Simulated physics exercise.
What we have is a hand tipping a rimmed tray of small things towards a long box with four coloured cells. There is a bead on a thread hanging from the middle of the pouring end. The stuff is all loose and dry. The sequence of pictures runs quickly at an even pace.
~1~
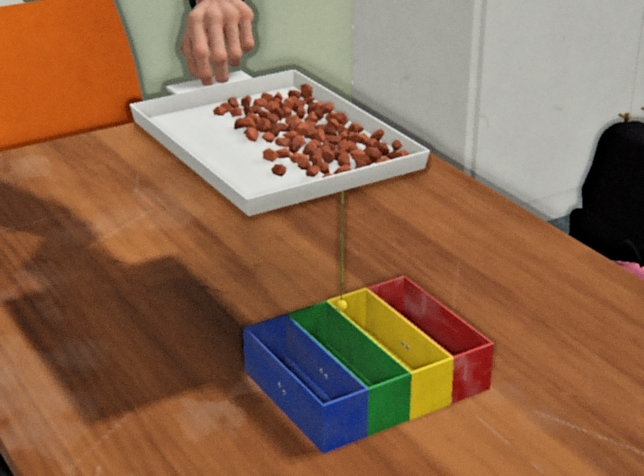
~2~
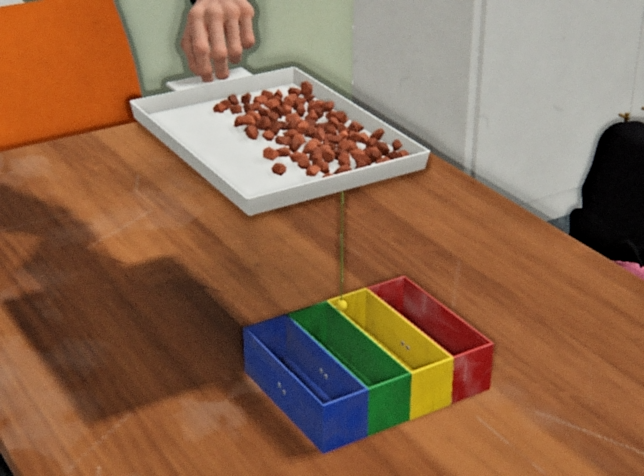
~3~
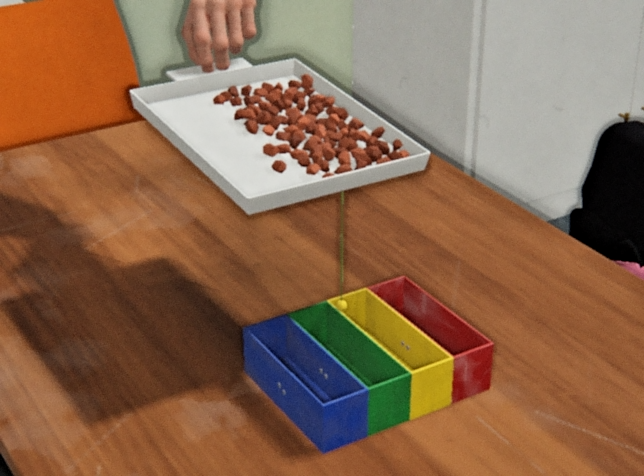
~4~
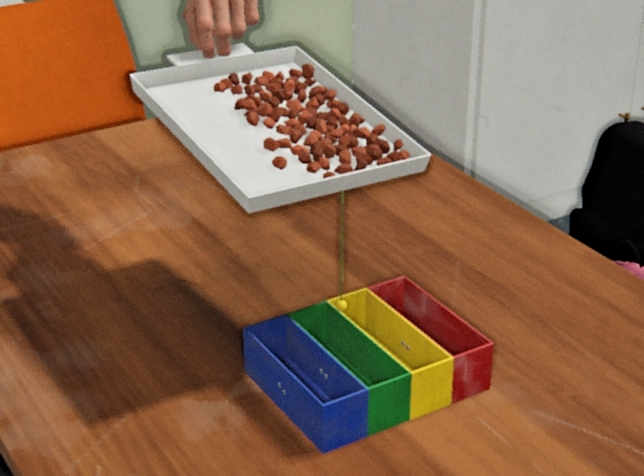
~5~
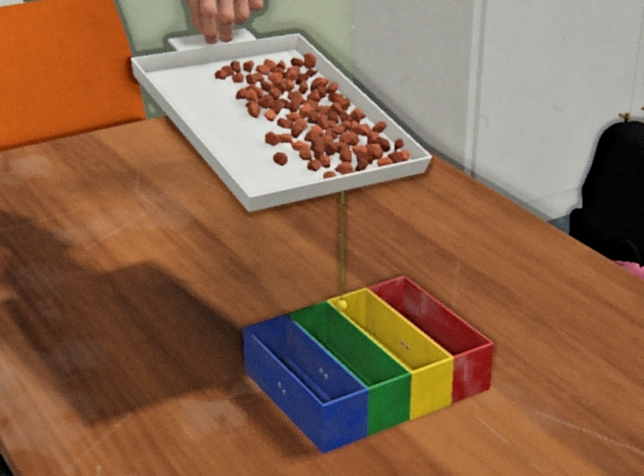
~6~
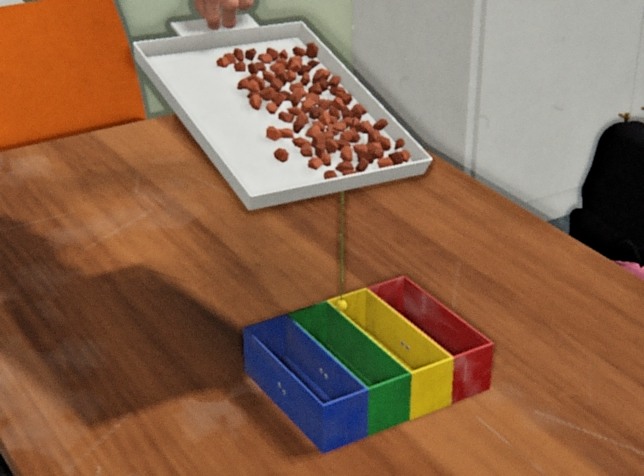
A hand gradually raised the back of a white tray of reddish-brown bits, tilting it towards its right front corner, above a box with blue, green, yellow and red cells on a wooden table.
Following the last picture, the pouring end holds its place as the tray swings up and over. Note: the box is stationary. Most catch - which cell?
Cell: Red.
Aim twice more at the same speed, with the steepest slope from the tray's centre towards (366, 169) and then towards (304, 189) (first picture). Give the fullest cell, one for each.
In turn: Red; blue.
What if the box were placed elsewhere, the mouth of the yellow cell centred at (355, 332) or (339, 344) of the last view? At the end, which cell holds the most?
First try: The red cell. Second try: That red cell.
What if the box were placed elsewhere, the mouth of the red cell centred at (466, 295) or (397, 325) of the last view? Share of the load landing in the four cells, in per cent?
First case 90 in a hundred, second case 50 in a hundred.
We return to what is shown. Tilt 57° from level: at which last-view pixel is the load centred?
Its middle sits at about pixel (364, 111).
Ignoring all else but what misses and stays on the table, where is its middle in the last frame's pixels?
It's centred close to pixel (532, 346).
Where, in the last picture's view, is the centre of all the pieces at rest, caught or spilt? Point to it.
Roughly at pixel (426, 365).
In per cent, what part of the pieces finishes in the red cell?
My estimate is some 40 %.
Soon, tray tipped steeply; all on the tray.
A while on, tray tipped right over; about a third on the tray; a small part in the red cell; a small part in the yellow cell; a stray few in the green cell; about a third falling or outside the box.
Towards the end, tray tipped past a quarter turn; about half in the red cell; about a quarter in the yellow cell; a small part in the green cell; a stray few in the blue cell; a small part falling or outside the box.
Finally, tray tipped past a quarter turn; about half in the red cell; about a quarter in the yellow cell; a small part in the green cell; a stray few in the blue cell; a small part outside the box.
